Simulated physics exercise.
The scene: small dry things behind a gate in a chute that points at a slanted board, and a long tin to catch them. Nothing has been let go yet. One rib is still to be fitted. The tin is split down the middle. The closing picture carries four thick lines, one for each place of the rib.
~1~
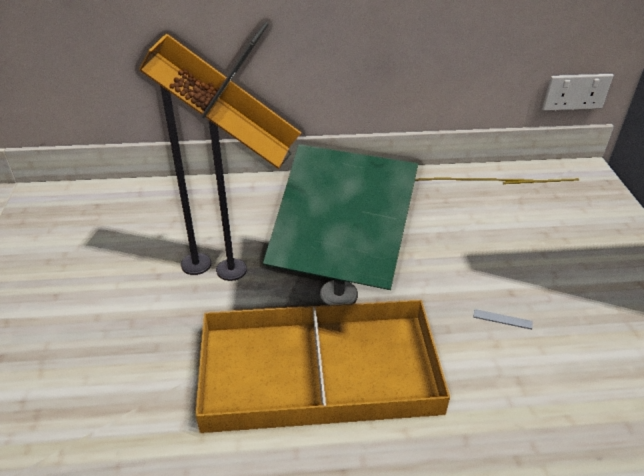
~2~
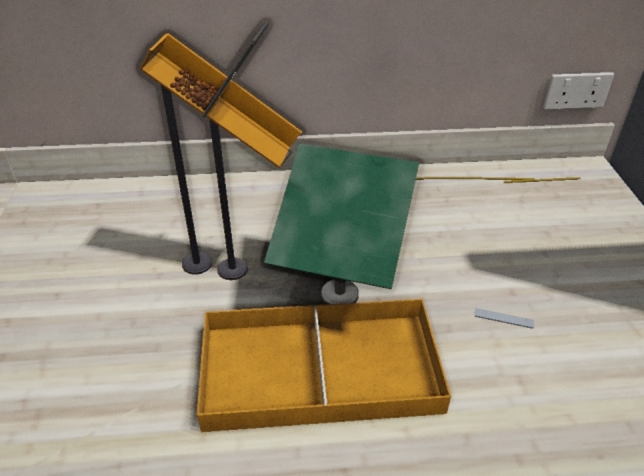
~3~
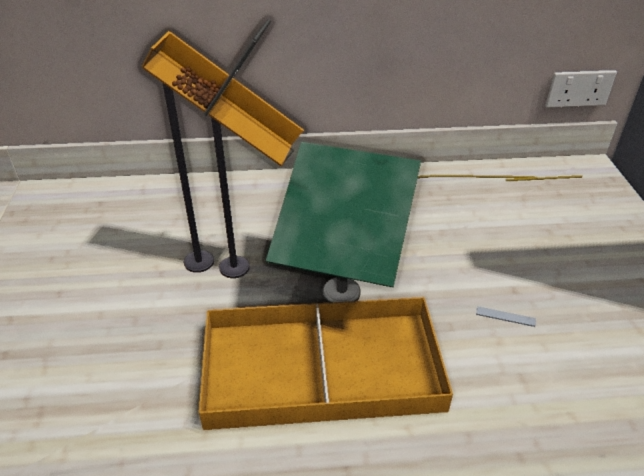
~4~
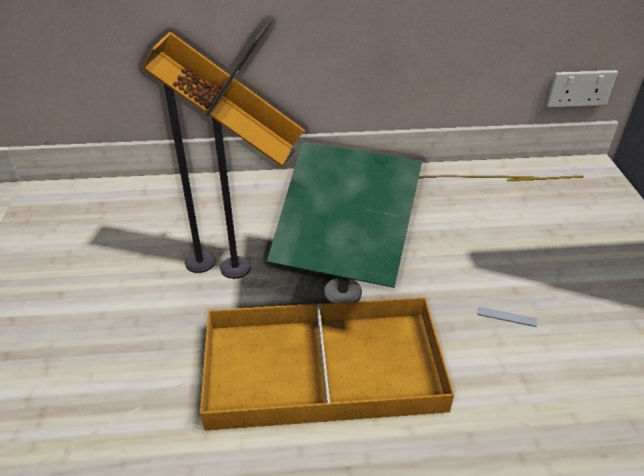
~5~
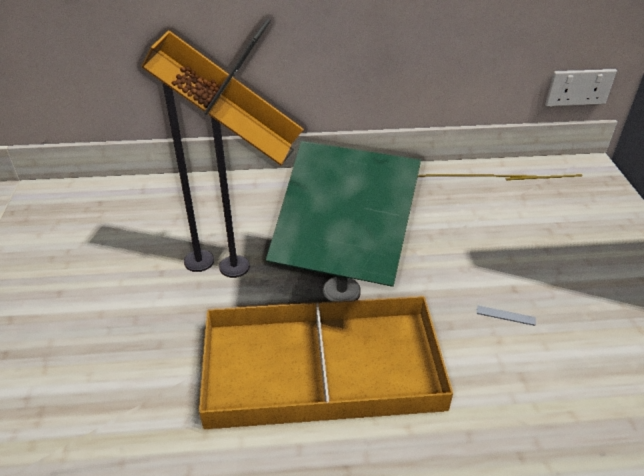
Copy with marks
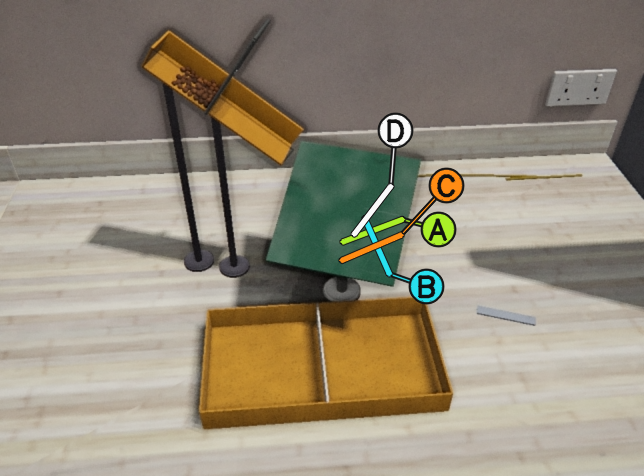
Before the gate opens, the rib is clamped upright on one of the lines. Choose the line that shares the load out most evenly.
Use line D.
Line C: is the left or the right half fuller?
More lands on the left.
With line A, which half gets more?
The left half.
On the marked copy, line A from (402, 219) to (342, 241); line B from (364, 218) to (389, 273); line C from (400, 235) to (342, 260); line D from (390, 186) to (354, 234).
With A, of what is caught, the bulk in the left half, close to a quarter in the right.
With B, of what is caught, a small share in the left half, the bulk in the right.
With C, of what is caught, the bulk in the left half, a small share in the right.
With D, of what is caught, close to two thirds in the left half, close to a third in the right.
